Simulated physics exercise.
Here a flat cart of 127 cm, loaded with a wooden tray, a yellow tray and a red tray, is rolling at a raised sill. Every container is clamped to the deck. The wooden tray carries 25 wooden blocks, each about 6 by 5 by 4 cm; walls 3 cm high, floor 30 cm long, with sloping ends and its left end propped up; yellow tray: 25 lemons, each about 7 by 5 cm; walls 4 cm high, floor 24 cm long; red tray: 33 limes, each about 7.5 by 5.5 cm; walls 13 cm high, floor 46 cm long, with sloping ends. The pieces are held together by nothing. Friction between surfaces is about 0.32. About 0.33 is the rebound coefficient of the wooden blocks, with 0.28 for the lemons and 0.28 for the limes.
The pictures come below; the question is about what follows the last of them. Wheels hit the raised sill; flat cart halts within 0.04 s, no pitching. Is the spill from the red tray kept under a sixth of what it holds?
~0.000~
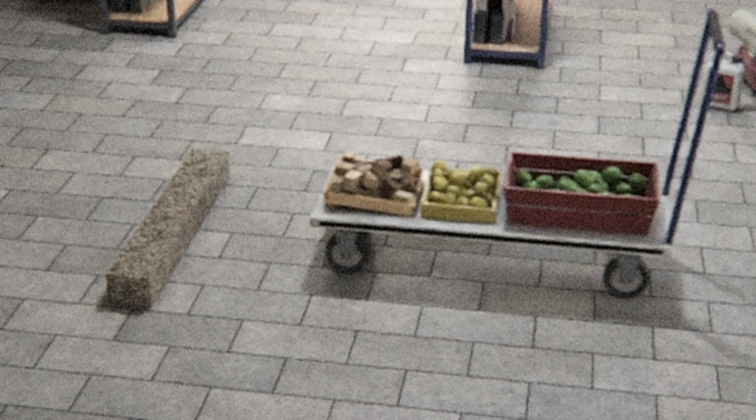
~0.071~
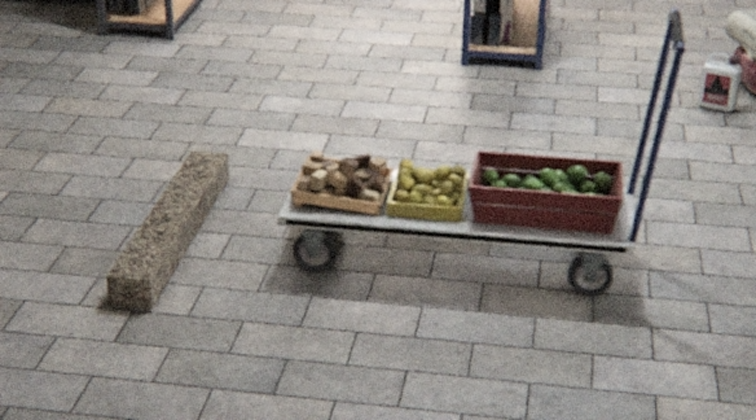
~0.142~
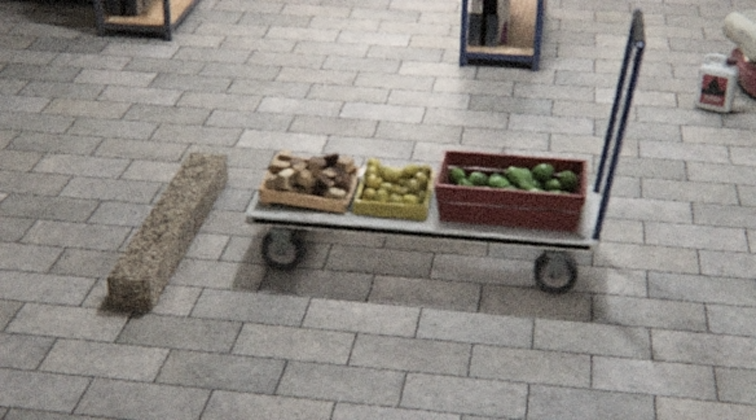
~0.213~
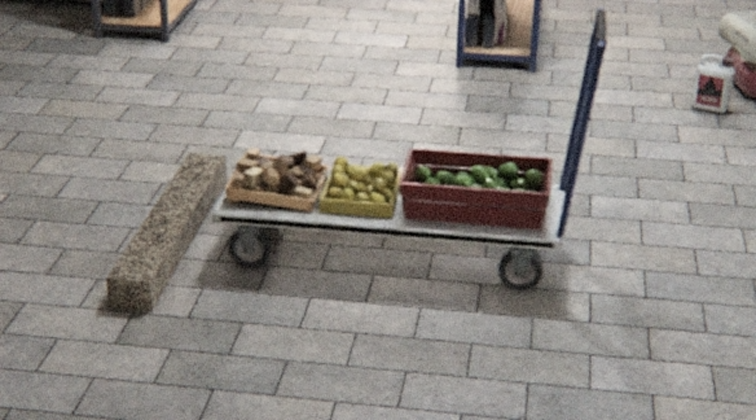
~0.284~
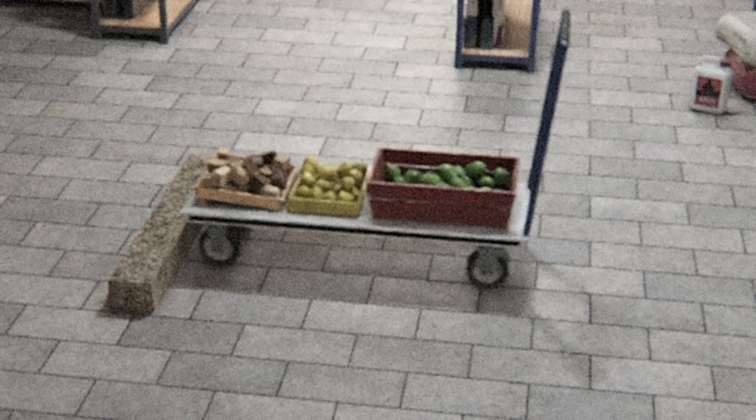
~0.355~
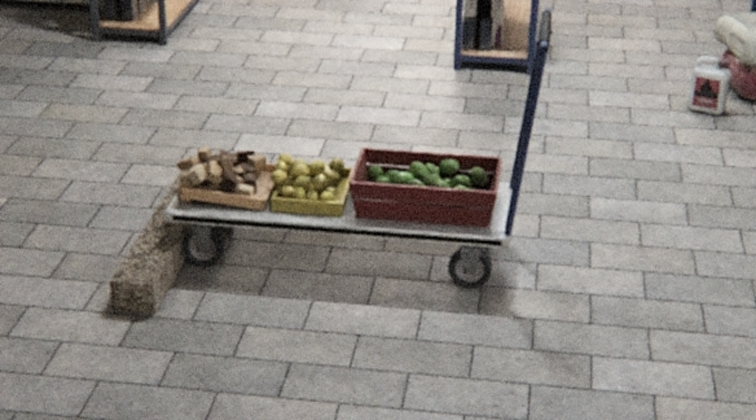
Yes, escapees number beneath one in six.
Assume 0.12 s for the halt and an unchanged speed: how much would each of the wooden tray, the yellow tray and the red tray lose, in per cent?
Wooden tray 20 %, yellow tray 30 %, red tray 0 %.
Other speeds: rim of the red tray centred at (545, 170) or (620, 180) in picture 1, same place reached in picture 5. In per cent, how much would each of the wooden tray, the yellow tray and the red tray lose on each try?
Per cent lost, first try then second - wooden tray: 20, 20; yellow tray: 20, 40; red tray: 0, 0.
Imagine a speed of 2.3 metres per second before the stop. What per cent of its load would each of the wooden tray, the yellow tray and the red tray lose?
Wooden tray 30 %, yellow tray 40 %, red tray 0 %.
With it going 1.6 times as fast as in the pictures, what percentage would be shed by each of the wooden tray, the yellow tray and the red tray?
In that case the wooden tray sheds 40 per cent, the yellow tray 40 per cent and the red tray 0 per cent.
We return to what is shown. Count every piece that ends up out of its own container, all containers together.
Total: Around 14.
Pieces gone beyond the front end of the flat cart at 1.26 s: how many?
I'd put it at some 3 pieces.
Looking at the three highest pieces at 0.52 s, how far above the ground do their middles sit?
About 38 cm.
After 0.40 s, 1 of 25 out of the wooden tray, 3 of 25 out of the yellow tray and 0 of 33 out of the red tray.
After 0.52 s, 2 of 25 out of the wooden tray, 6 of 25 out of the yellow tray and 0 of 33 out of the red tray.
After 0.75 s, 5 of 25 out of the wooden tray, 8 of 25 out of the yellow tray and 0 of 33 out of the red tray.
When it is over (at 1.26 s), 6 of 25 out of the wooden tray, 8 of 25 out of the yellow tray and 0 of 33 out of the red tray. Asked share, 0 of 33, 0 per cent.
